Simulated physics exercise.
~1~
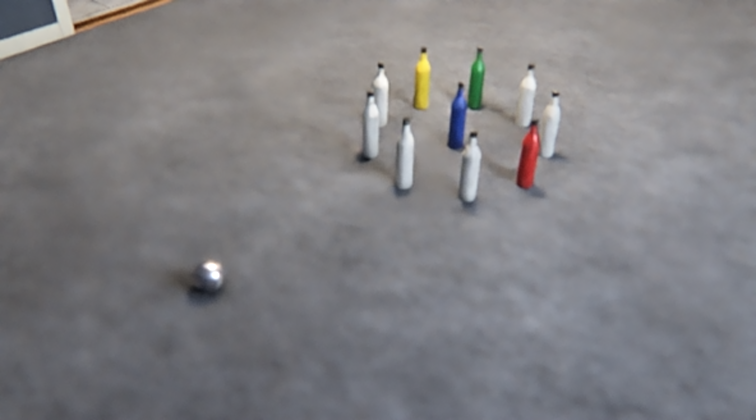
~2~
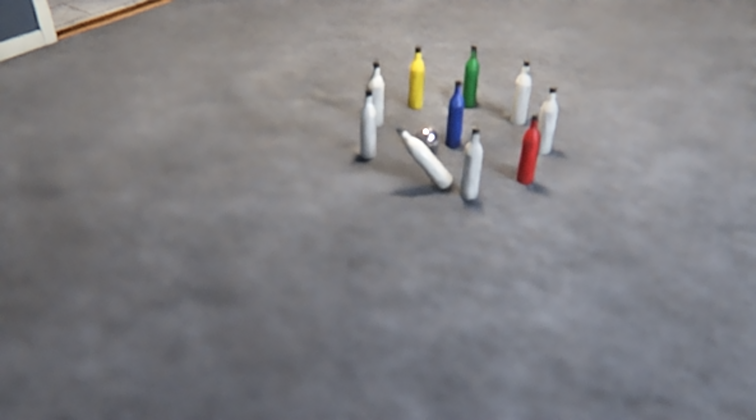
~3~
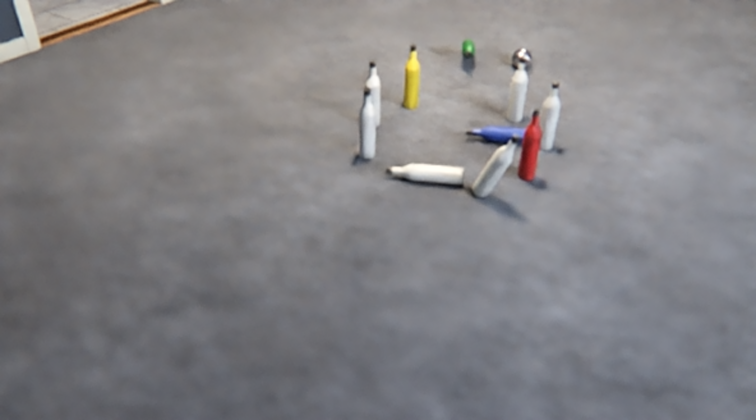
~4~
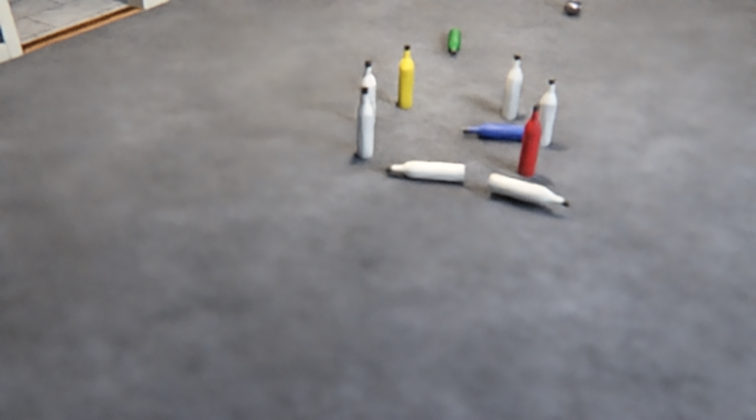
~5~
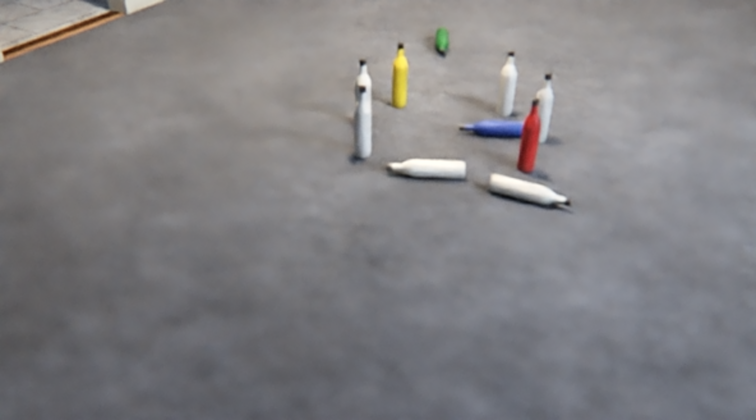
On a grey floor, a steel ball rolling through a ring of bottles, toppling two white ones, the blue and the green.
